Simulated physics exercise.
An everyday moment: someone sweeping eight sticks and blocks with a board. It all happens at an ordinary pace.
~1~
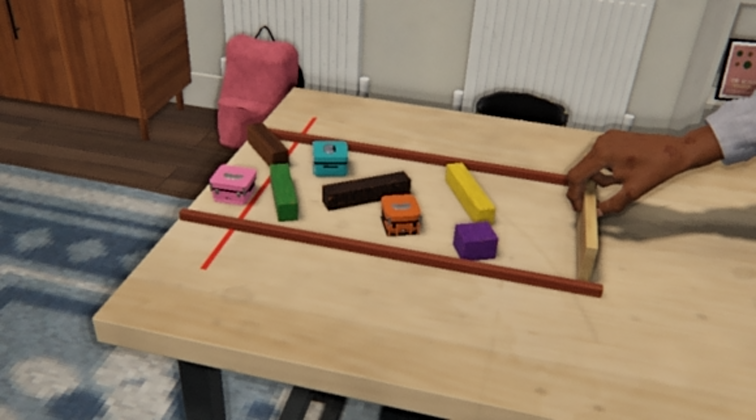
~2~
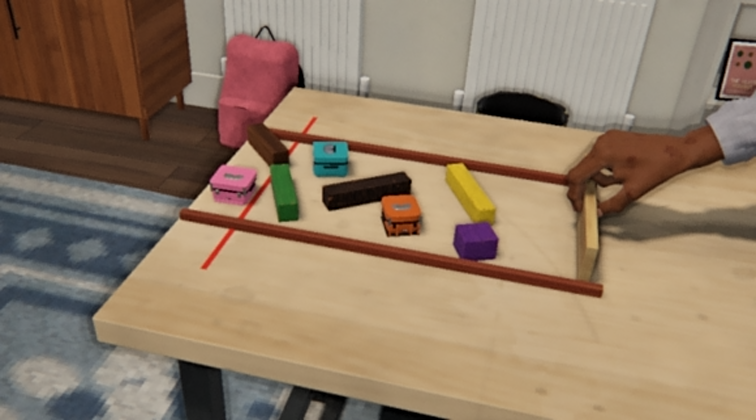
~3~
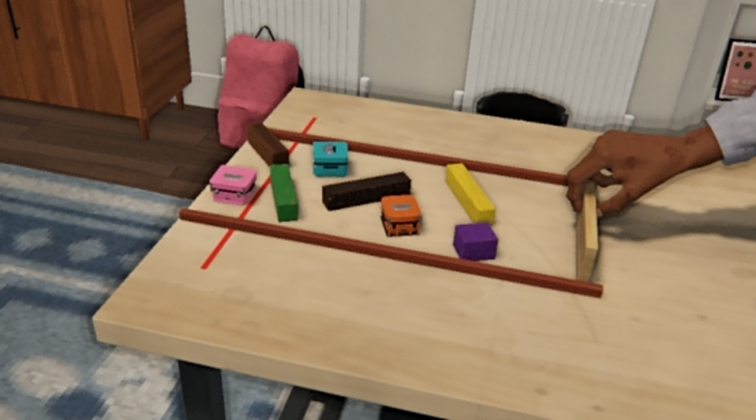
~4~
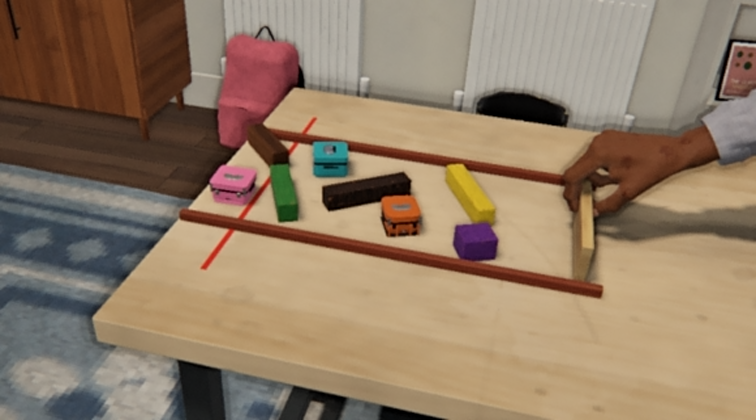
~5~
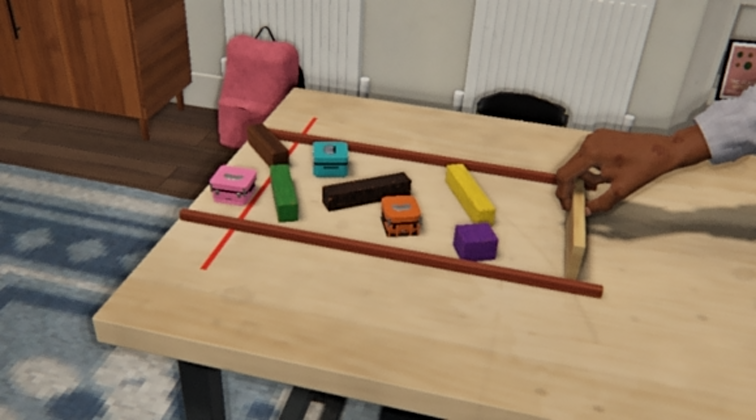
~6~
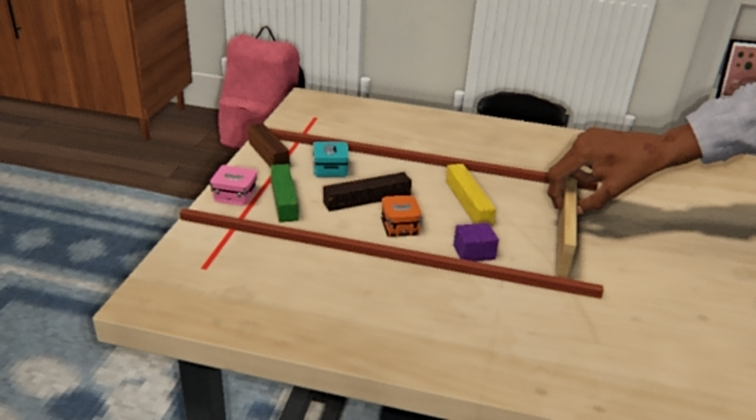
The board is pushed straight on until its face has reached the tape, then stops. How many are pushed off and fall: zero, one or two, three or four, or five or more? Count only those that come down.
The number that fall off is three or four.
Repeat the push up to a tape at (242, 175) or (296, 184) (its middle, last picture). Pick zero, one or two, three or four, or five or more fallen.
Taking them in turn, five or over; one or two.
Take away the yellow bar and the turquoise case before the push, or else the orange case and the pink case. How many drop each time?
Fallen: 2, and 2 in the other try.
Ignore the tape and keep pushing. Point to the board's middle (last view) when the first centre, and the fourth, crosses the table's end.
About (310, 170), then (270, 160).
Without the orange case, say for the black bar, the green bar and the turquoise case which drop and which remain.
The black bar remains up; the green bar goes over; the turquoise case is kept.
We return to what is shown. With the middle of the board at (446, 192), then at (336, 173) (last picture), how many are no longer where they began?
By then 3, and 7.
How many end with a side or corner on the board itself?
2 of them.
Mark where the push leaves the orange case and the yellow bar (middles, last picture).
The orange case stops around (228, 180); the yellow bar around (270, 160).
A little later, none off yet; pink case at rest near (235, 186); brown stick at rest near (268, 147); green bar at rest near (284, 192).
Next, none off yet; pink case at rest near (235, 186); brown stick at rest near (268, 147); green bar moving near (279, 192).
Later still, none off yet; pink case shifted about its own width near (199, 193); brown stick shifted a little near (254, 144); green bar shifted about its own width near (230, 190).
When it is over, the number that fall off is three or four; down, green bar, brown stick and pink case.
